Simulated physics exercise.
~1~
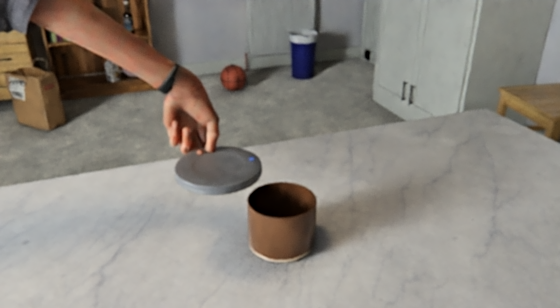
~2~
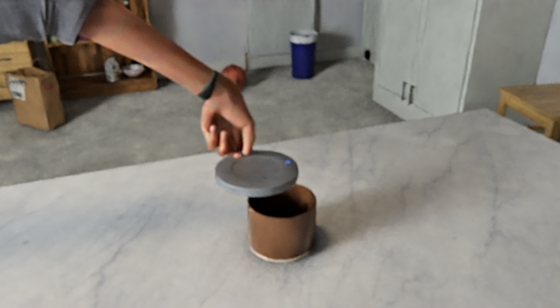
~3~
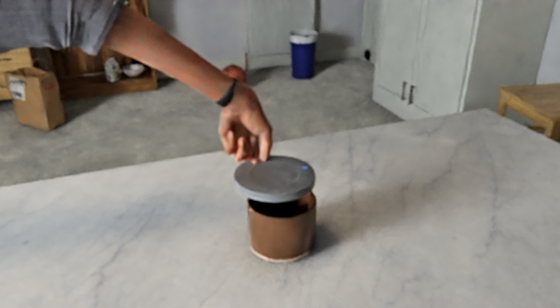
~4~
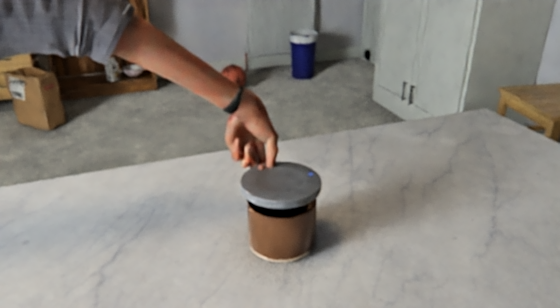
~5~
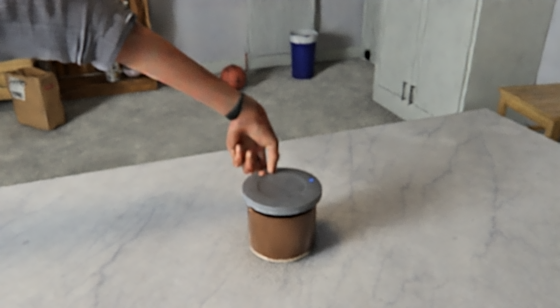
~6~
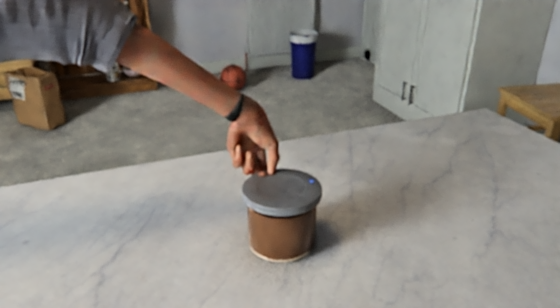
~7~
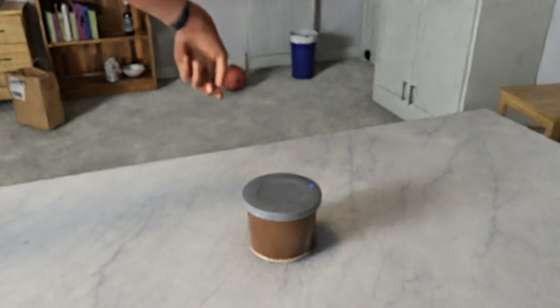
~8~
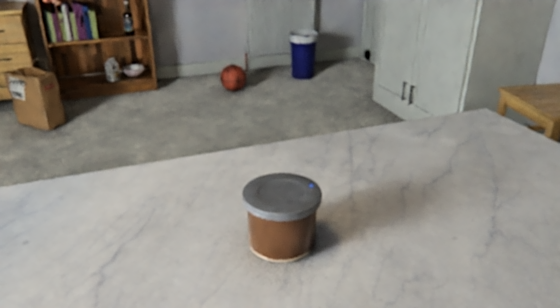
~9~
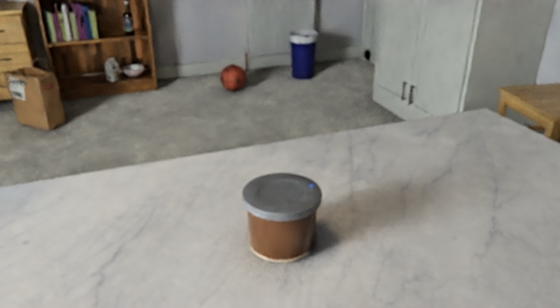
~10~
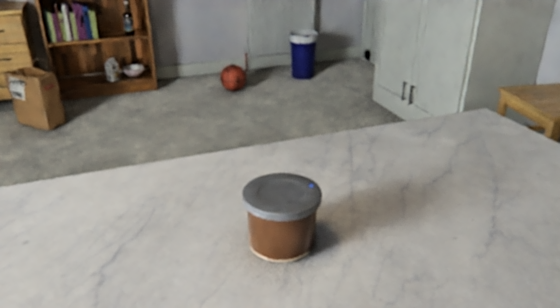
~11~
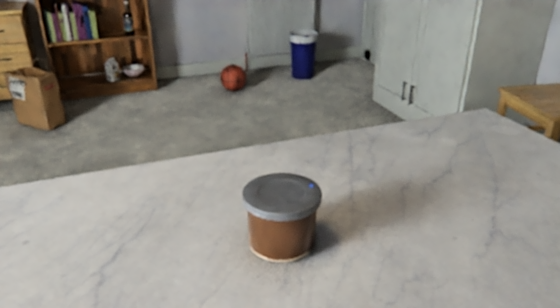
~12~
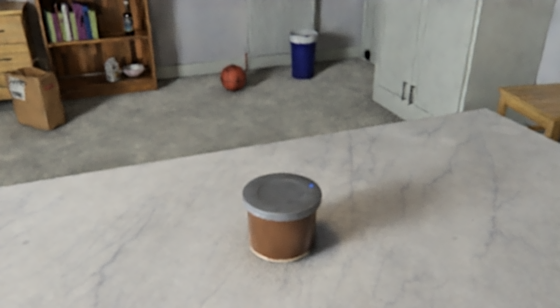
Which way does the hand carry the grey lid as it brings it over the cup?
The grey lid moves to the right, as the viewer sees it, until it is over the cup.
